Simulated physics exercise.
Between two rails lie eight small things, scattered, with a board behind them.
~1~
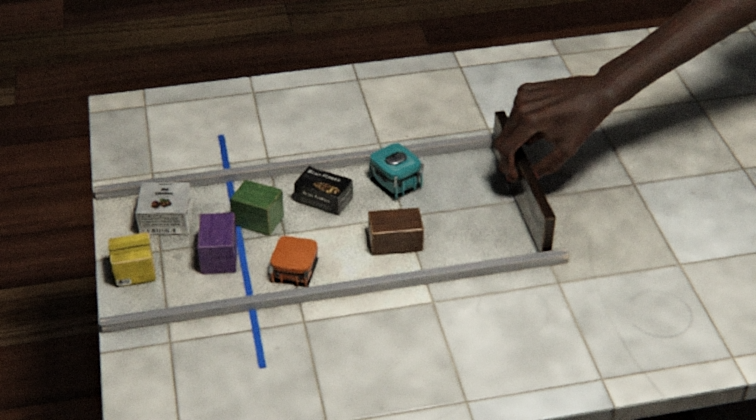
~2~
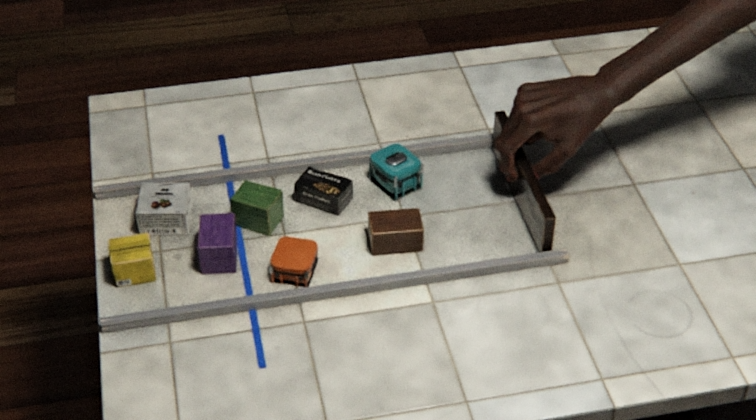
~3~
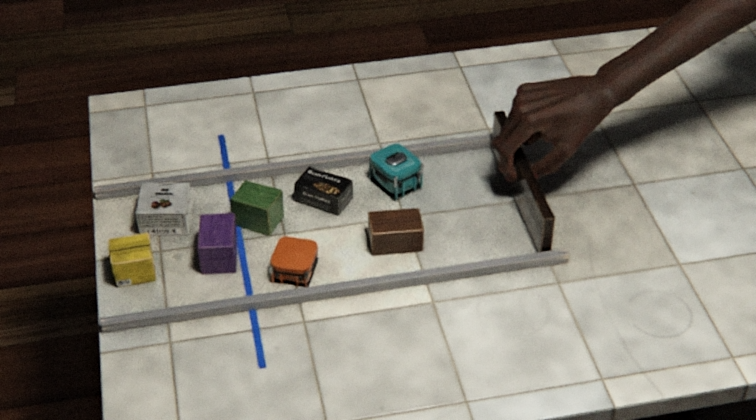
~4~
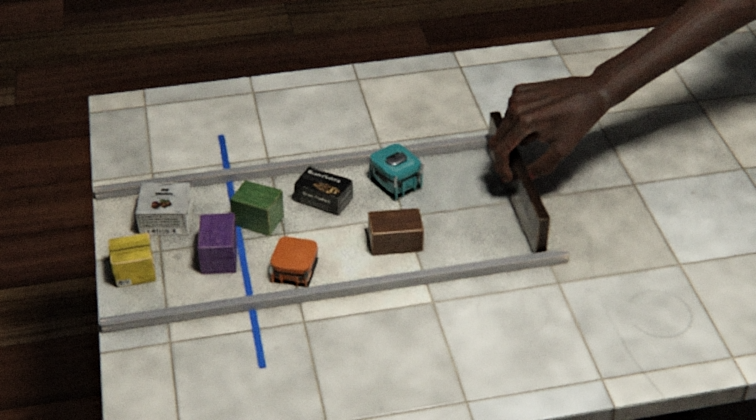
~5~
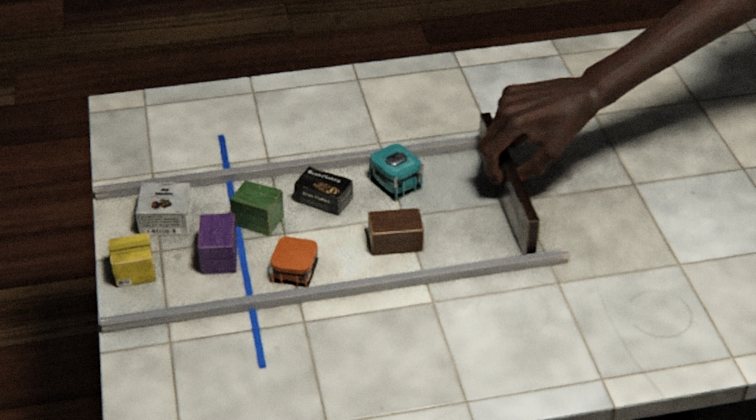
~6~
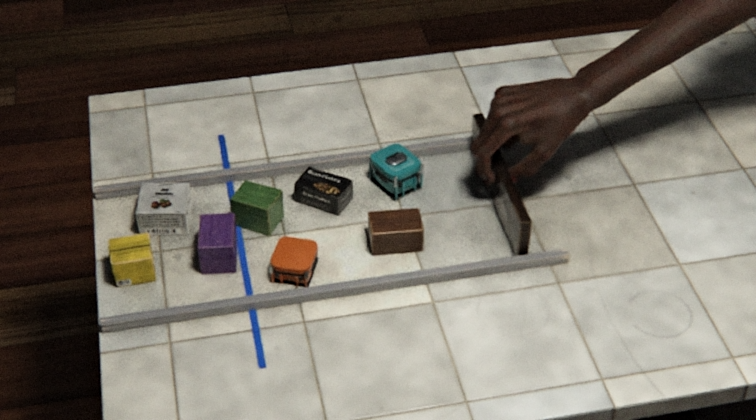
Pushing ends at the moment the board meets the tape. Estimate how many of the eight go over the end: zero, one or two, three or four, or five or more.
Off the edge: None at all.
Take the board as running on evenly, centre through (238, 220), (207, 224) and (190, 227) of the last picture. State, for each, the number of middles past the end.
0; 2; 2.
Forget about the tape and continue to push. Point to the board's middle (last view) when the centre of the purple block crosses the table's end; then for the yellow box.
Near (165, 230) in the first case, near (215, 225) in the other.
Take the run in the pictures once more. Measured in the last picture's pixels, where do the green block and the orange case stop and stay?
Near (213, 220) and (175, 288).
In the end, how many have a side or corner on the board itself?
Count recorded: 3.
Soon after, none off yet; yellow box at rest near (132, 260); white box at rest near (165, 209); purple block at rest near (218, 243).
In the end, the number that fall off is zero.
